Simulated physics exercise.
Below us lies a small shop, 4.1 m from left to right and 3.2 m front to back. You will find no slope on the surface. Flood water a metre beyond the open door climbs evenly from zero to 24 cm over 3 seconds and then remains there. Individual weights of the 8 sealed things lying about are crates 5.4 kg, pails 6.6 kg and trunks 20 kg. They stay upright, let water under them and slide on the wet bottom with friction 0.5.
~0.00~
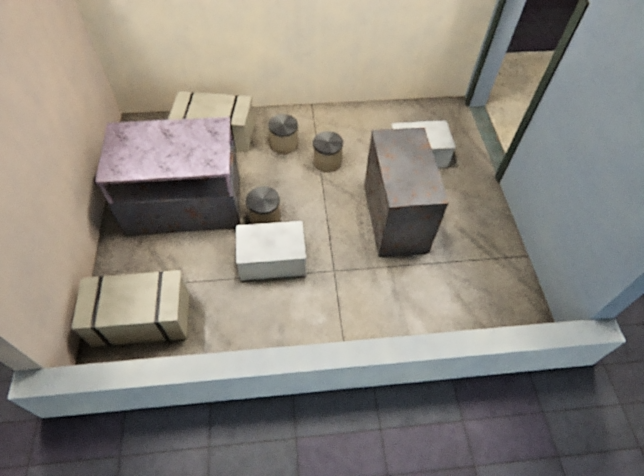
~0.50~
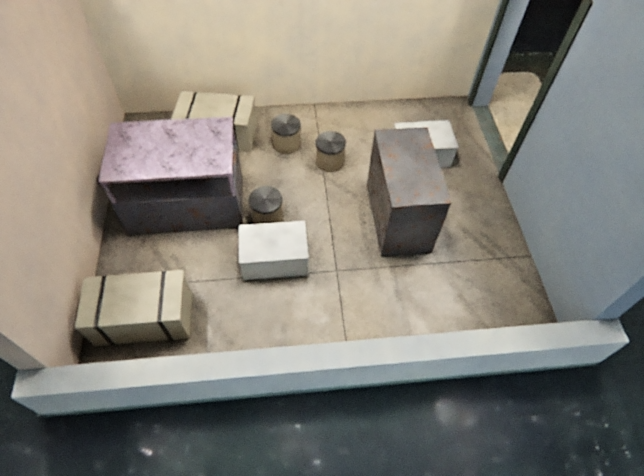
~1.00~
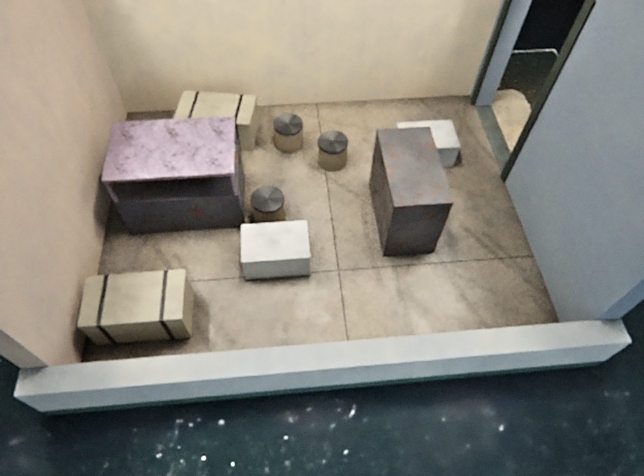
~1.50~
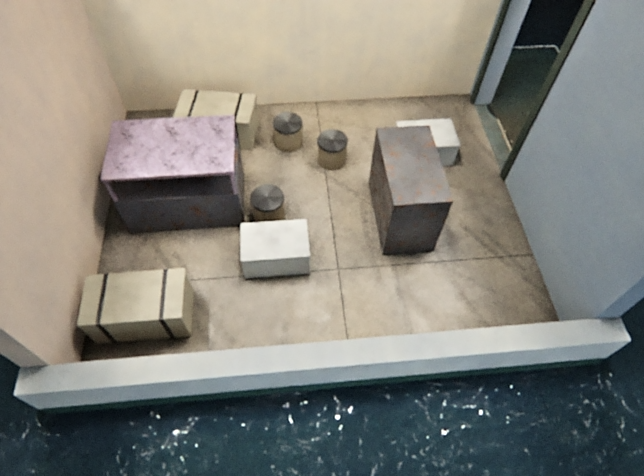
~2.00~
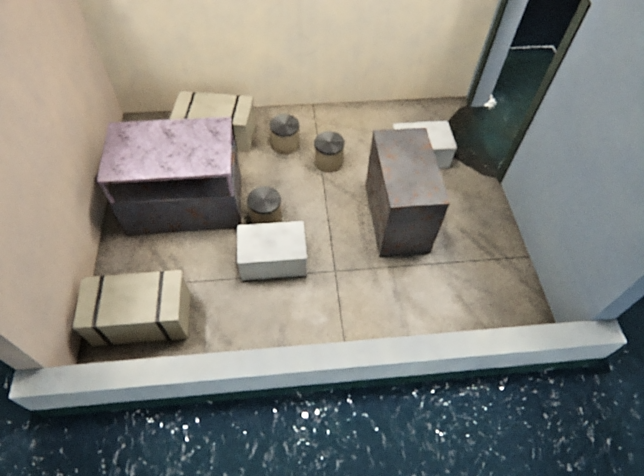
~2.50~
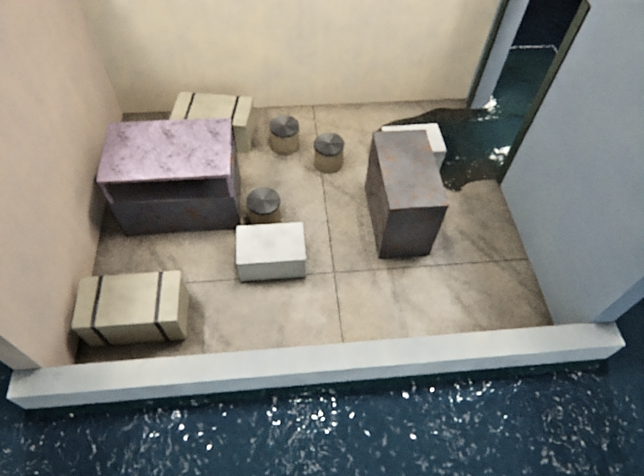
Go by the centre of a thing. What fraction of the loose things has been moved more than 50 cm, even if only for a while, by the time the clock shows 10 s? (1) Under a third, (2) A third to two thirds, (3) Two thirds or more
3, two thirds or more.
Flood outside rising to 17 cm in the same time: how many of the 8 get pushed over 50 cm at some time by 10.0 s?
Result: 5.
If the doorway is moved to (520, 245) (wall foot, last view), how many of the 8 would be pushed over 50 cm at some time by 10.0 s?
That gives 4 of them.
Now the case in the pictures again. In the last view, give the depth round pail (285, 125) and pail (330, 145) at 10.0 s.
Some 9 cm at the first, some 15 cm at the second.
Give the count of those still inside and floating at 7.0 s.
The number is 3.
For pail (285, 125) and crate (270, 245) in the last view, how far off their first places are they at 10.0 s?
200 cm and 80 cm respectively.
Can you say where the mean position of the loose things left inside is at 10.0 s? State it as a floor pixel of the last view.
They're centred close to (269, 267).
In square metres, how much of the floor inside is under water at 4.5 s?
Roughly 6.5 m2.
After 3.5 s 1 of 8 are over 50 cm from their spots; 1 afloat.
After 4.5 s 2 of 8 are over 50 cm from their spots; 1 afloat.
After 7.0 s 6 of 8 are over 50 cm from their spots; 3 afloat.
After 10.0 s 6 of 8 are over 50 cm from their spots, and 7 have been at some point; 8 afloat.
